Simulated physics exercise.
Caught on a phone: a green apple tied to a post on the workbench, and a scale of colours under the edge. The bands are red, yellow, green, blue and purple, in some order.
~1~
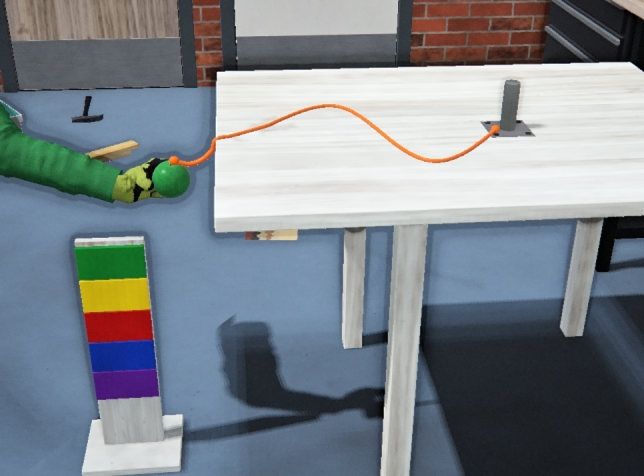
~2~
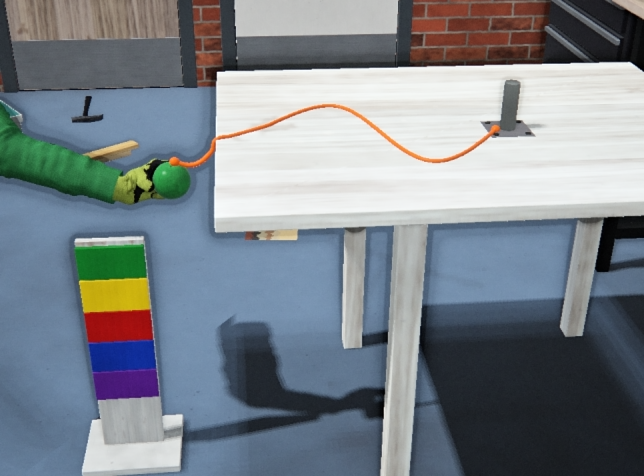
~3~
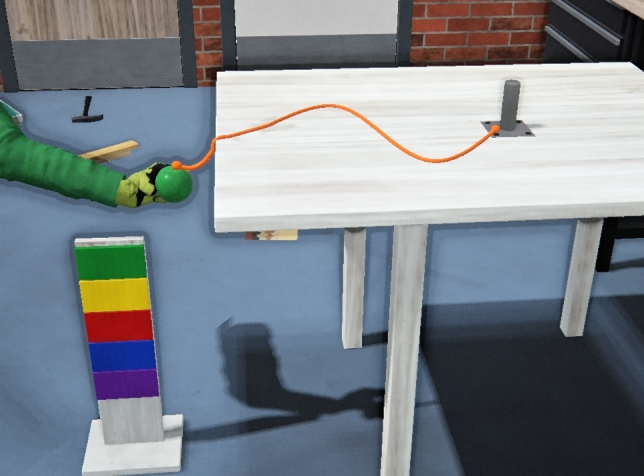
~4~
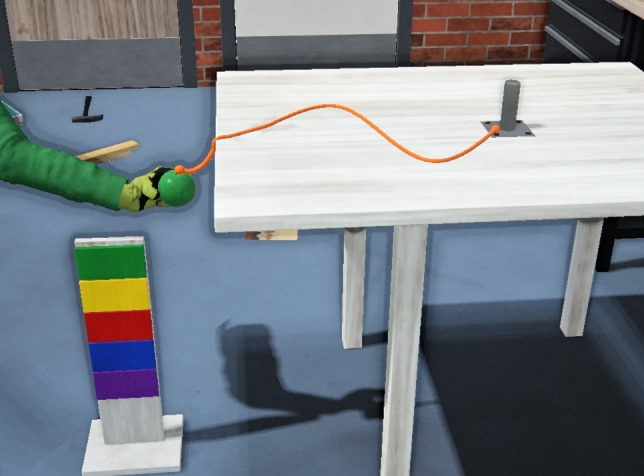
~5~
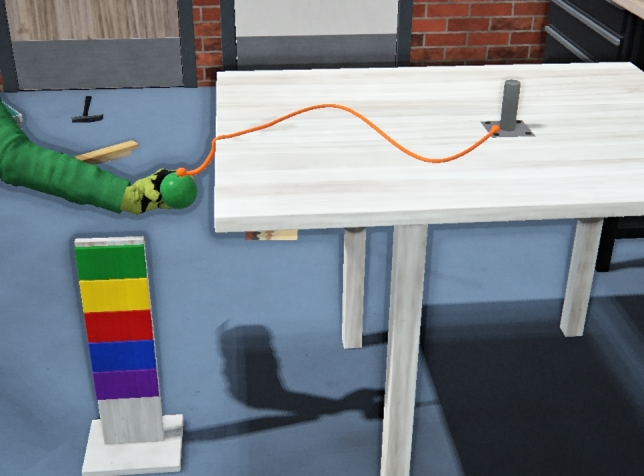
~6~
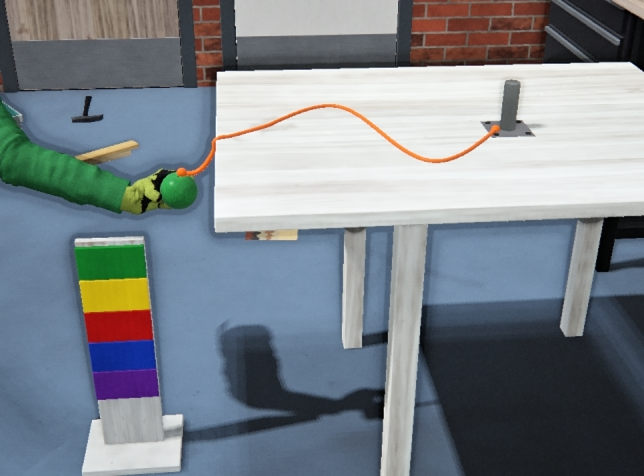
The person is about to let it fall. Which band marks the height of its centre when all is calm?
The lead holds its middle at blue.
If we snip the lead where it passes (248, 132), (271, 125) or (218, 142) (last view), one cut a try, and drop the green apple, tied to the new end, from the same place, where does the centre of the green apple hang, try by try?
In that order: (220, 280), (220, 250) and (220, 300).
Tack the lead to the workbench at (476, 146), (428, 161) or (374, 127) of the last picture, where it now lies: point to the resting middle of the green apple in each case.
Near (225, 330), (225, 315) and (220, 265).
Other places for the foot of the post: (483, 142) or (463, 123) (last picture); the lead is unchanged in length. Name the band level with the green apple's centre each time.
It would be purple; purple.
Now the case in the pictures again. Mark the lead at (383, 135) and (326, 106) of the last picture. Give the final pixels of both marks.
The first at (303, 138), the second at (216, 165).
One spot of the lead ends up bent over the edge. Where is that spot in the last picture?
The one at (342, 108).
Early on, apple near (216, 334); level with red.
Midway, apple near (233, 352); level with blue.
Finally, apple near (228, 352); level with blue. At blue.
